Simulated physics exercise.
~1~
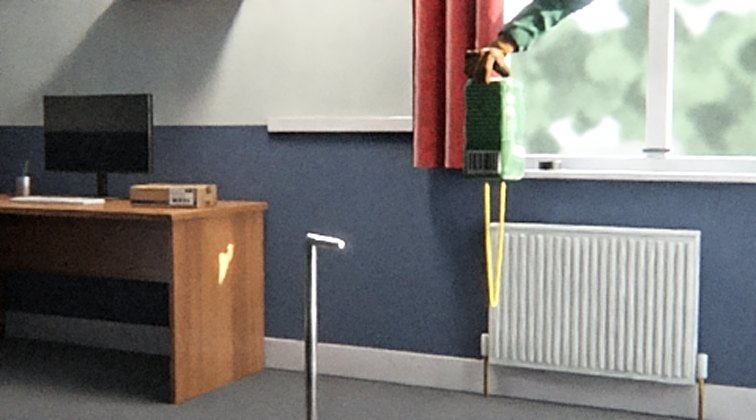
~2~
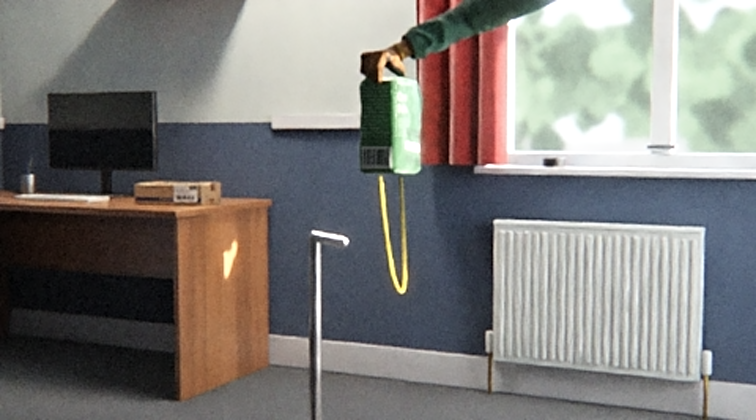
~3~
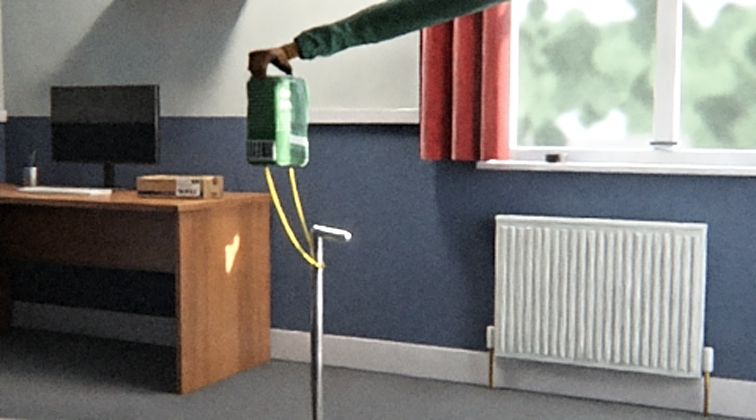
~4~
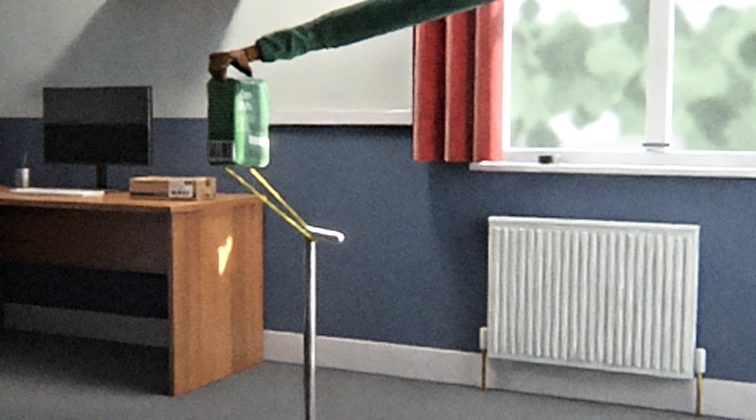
The clip opens with a hand in a green sleeve holding a green sack upright in front of a window and radiator, a yellow loop hanging beneath it. The arm carries the sack left at a nearly steady height, towards a slim metal post with a hooked top, near a wooden desk with a monitor. The sack passes over the post, and the trailing loop swings against it just below the top. The hand moves a little farther left, and the loop draws up tight at the hook. It ends with the sack still held upright left of the post, tethered by the taut loop.
